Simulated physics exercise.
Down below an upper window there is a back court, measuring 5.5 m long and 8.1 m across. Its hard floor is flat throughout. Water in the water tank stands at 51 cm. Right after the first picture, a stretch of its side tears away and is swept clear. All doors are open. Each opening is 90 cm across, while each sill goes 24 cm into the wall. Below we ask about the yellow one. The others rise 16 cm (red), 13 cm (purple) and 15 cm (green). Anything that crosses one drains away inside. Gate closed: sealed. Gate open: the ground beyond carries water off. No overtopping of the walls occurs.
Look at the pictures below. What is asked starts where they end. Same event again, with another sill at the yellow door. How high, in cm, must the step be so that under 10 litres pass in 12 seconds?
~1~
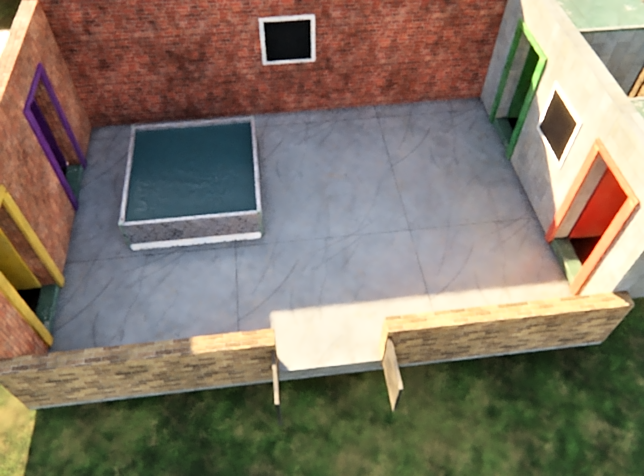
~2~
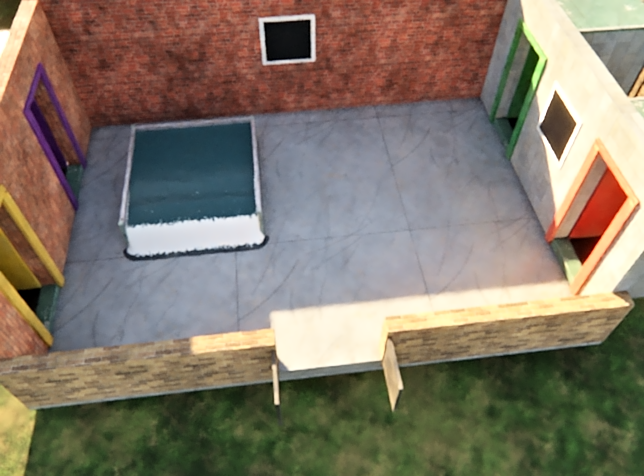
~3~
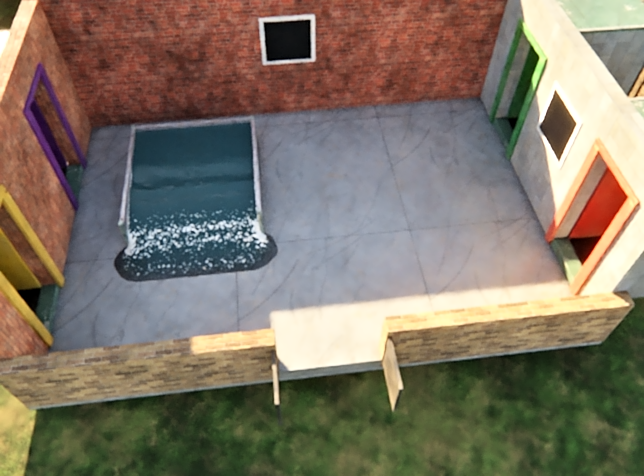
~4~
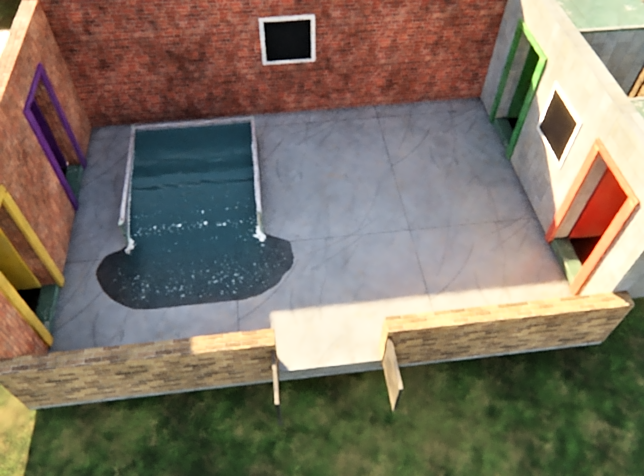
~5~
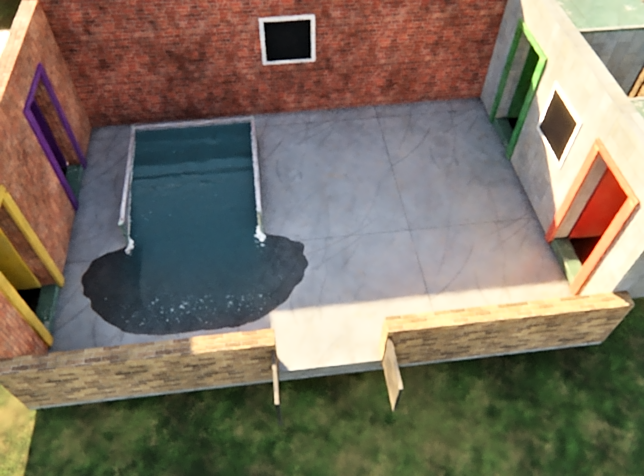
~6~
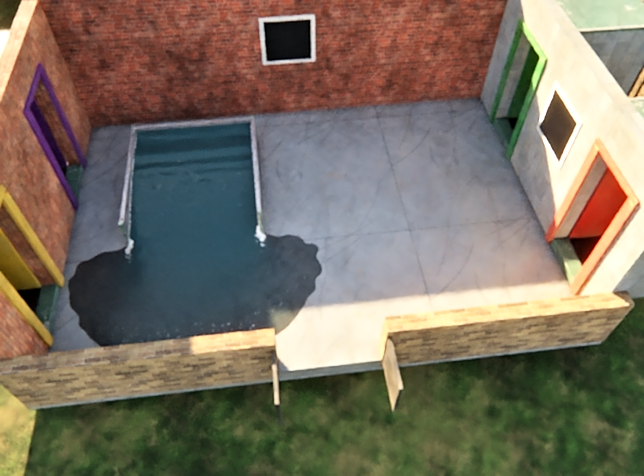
Roughly 19 cm.
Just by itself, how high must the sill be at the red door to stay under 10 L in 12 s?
At the red door you'd want roughly 9.5 cm.
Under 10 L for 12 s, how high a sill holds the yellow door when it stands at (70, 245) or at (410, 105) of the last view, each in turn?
About 7.5 cm for the first and 6.5 cm for the second.
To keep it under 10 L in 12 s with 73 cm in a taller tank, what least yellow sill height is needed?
28 cm.
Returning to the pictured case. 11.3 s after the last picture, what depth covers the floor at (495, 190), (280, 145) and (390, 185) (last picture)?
The depths come to about 4, 1 and 5 cm.
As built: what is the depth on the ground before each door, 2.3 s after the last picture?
Yellow door 20 cm, red door 0 cm, purple door 0 cm, green door 0 cm.
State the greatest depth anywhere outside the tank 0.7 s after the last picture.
Max depth: Around 34 cm.
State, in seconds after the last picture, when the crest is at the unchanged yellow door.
2.0 s.
Then, 0.7 s after the last picture water covers 25 % of the floor, deepest (34 cm) near (197, 354); 6 cm at the yellow door, 0 litres in over its 12 cm sill.
Then, 2.3 s after the last picture water covers 30 % of the floor, deepest (34 cm) near (56, 381); 20 cm at the yellow door, 14 litres in over its 12 cm sill.
Then, 11.3 s after the last picture water covers 90 % of the floor, deepest (10 cm) near (498, 173); 4 cm at the yellow door, 66 litres in over its 12 cm sill.
At the yellow door as built, the water peaked near 21 cm, 2.1 s after the last picture.
With a sill of 16.5 cm, 22 litres would have come in within the 12 s; with 22.5 cm, 2 litres. So under 10 litres takes about 19 cm.
